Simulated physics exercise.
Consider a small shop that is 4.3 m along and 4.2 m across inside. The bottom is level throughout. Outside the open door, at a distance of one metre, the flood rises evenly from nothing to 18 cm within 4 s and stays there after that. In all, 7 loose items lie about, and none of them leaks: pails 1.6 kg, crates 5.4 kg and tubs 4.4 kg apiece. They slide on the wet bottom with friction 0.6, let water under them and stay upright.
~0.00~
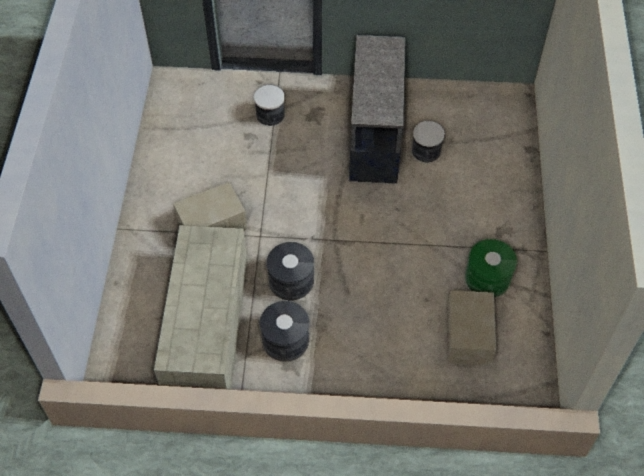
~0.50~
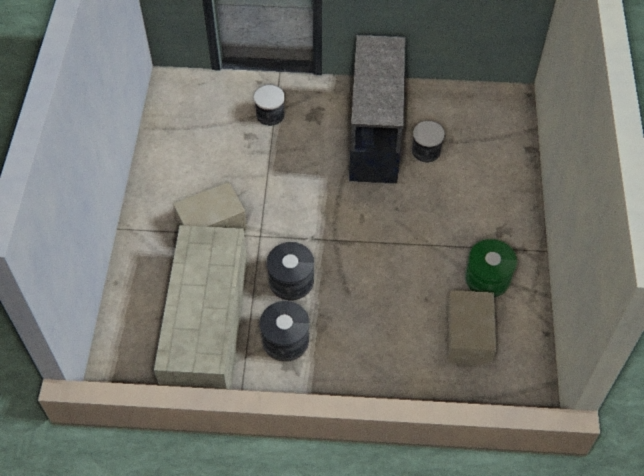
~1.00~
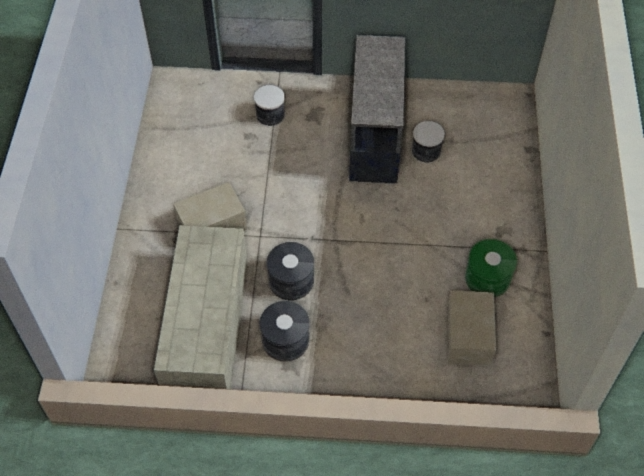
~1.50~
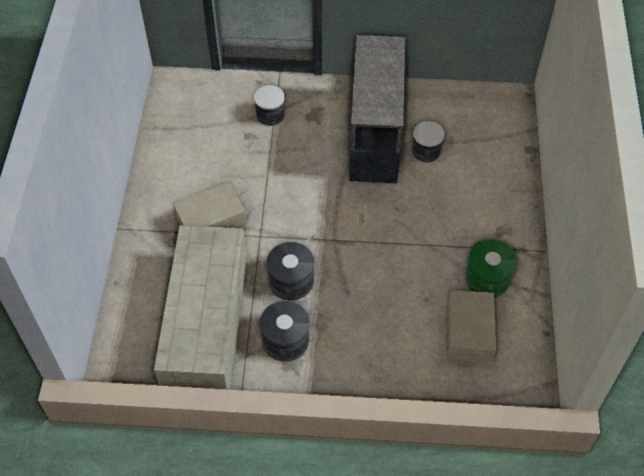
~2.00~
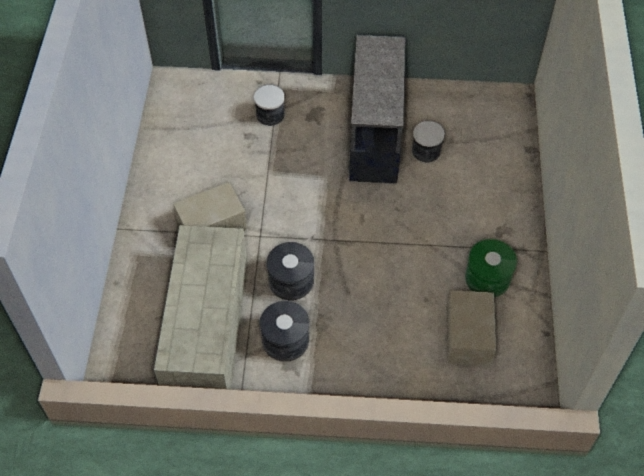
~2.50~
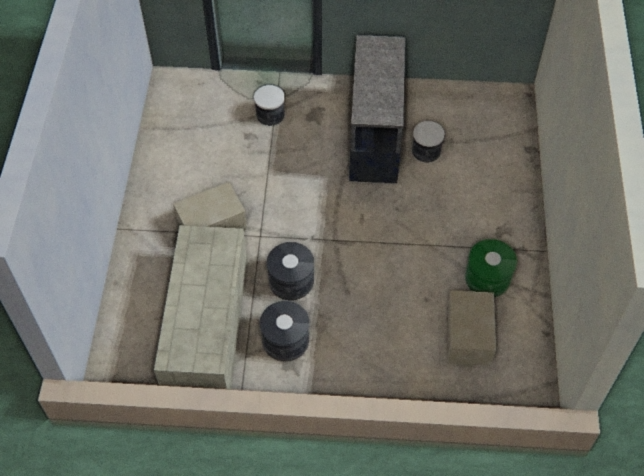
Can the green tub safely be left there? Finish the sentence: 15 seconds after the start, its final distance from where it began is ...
More than a metre.
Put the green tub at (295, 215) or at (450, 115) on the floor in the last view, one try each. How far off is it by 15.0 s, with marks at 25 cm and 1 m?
In that order: It goes a long way; it shifts a modest distance.
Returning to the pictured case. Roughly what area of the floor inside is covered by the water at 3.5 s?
My estimate is roughly 2.0 m2.
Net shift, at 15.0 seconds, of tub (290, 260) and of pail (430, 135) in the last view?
The first is 300 cm from its start, the second 100 cm.
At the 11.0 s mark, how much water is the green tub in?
I'd say around 3 cm.
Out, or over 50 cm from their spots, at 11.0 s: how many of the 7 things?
Count then: 5.
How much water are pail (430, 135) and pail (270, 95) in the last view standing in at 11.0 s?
Close to 0 and 8 centimetres.
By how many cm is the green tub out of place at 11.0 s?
I'd put it at around 40 cm.
After 3.5 s the green tub is near (493, 259), 0.0 m from its start, aground; 0 afloat.
After 6.8 s the green tub is near (493, 259), 0.0 m from its start, aground; 3 afloat.
After 11.0 s the green tub is near (486, 227), 0.4 m from its start, afloat; 6 afloat.
After 15.0 s the green tub is near (433, 93), 2.1 m from its start, afloat; 7 afloat.
